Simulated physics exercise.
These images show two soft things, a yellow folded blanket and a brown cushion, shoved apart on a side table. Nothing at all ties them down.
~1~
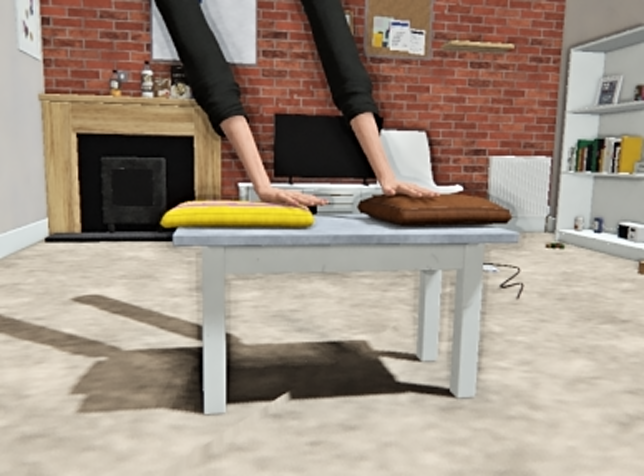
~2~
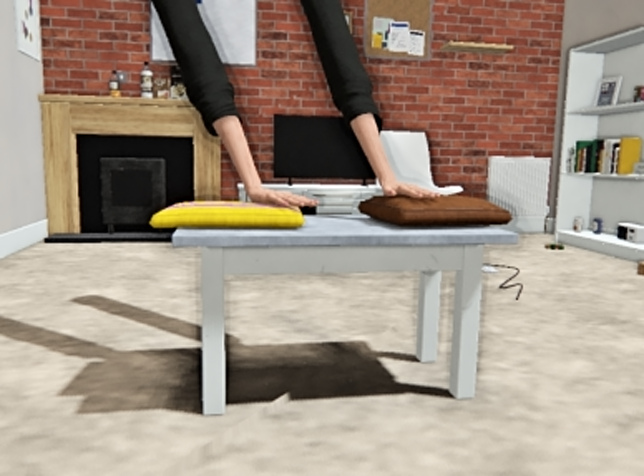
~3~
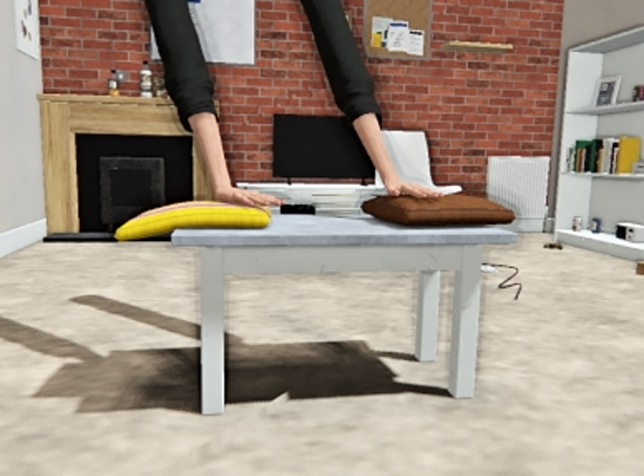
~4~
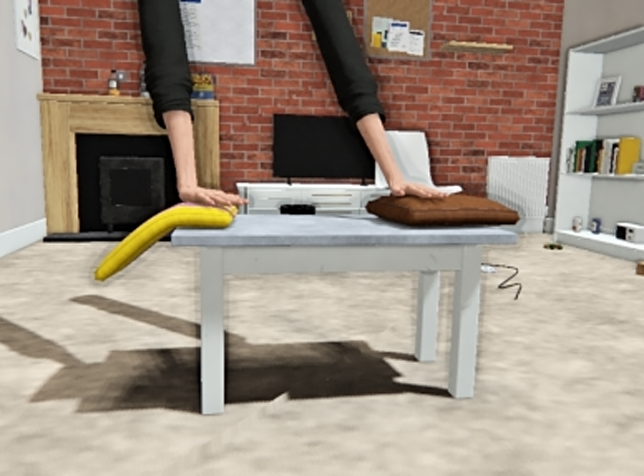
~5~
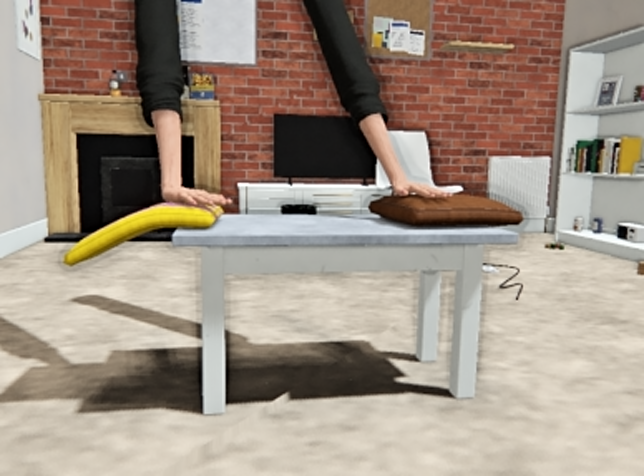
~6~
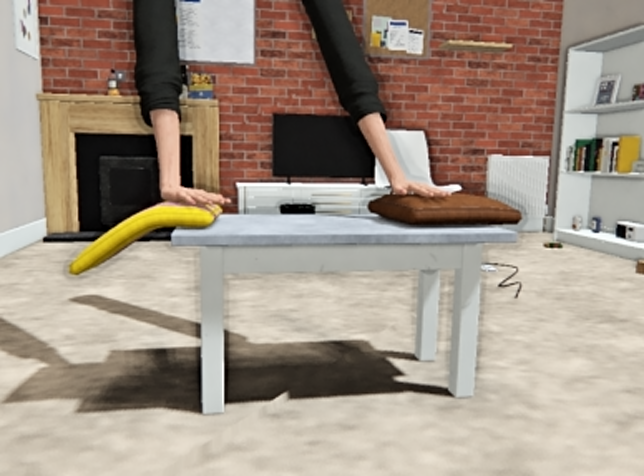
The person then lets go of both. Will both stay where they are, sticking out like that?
My guess is the yellow folded blanket won't hang around; my guess is the brown cushion sticks around.
Then, 0.22 s after the last picture, folded blanket falling near (145, 256); cushion lying still.
Then, 0.48 s after the last picture, folded blanket on the floor near (134, 357); cushion lying still.
Then, 0.74 s after the last picture, folded blanket on the floor near (132, 377); cushion lying still.
At rest, folded blanket on the floor near (130, 379); cushion lying still. The yellow folded blanket goes down and the brown cushion stays up there.
